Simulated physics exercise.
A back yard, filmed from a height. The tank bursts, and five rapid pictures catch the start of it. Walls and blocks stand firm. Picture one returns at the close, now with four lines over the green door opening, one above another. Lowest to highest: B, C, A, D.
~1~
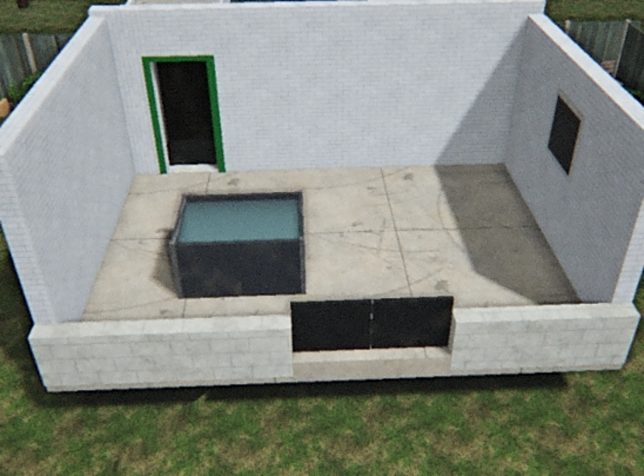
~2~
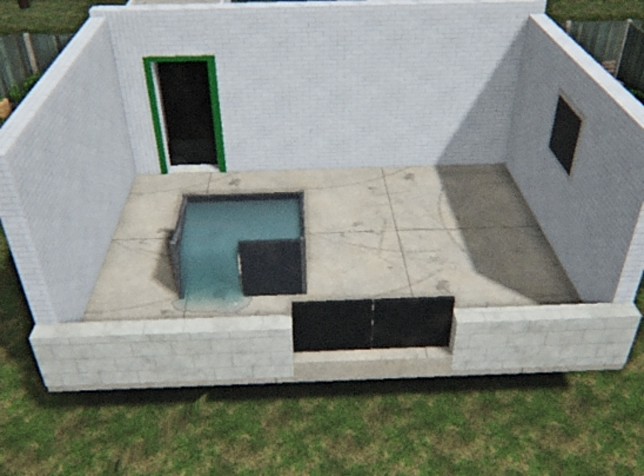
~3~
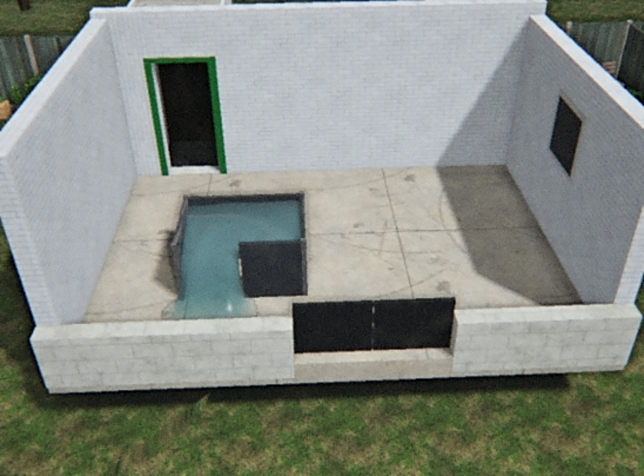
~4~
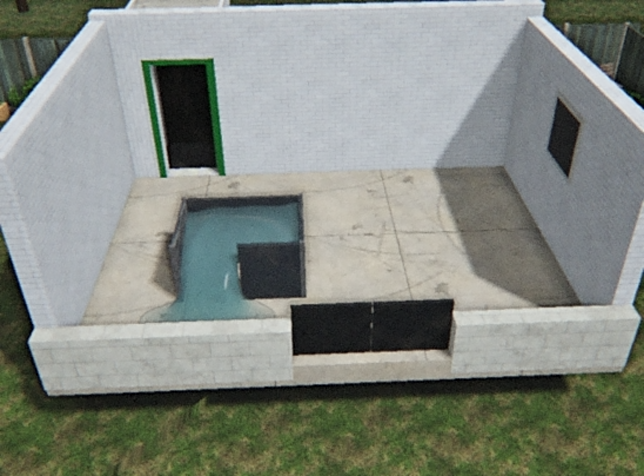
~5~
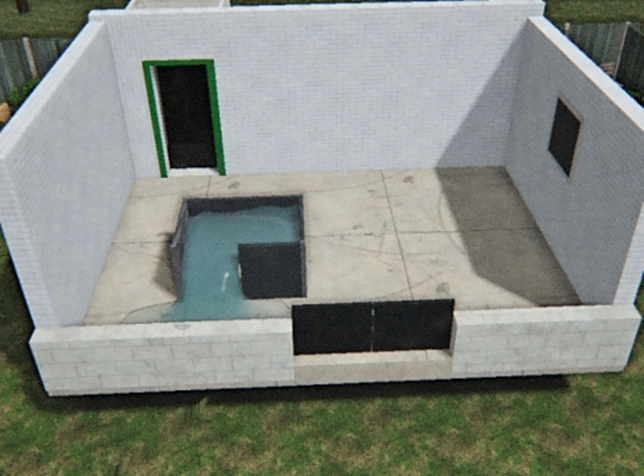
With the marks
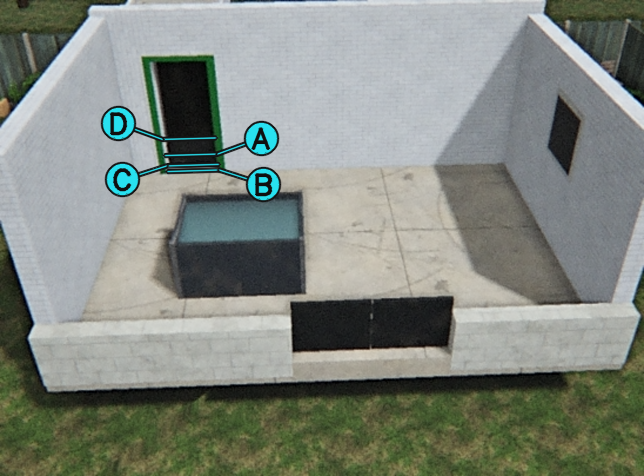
Walled back yard with a green-framed doorway, water pouring through an opening in a dark tank's front and spreading across the paving.
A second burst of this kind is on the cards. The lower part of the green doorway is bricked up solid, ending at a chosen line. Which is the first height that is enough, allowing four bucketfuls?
Choose C.
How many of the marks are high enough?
Three of them.
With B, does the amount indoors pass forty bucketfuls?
No.
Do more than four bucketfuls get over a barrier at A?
No, not at all.
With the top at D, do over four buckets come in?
No, not at all.
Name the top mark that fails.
That would be B.
On the marked copy, A at (191, 154); B at (193, 170); C at (192, 165); D at (189, 138); from the bottom up B, C, A, D.
With A, nothing gets over.
With B, some 15 bucketfuls get in.
With C, a splash gets over, under a bucket.
With D, nothing gets over.
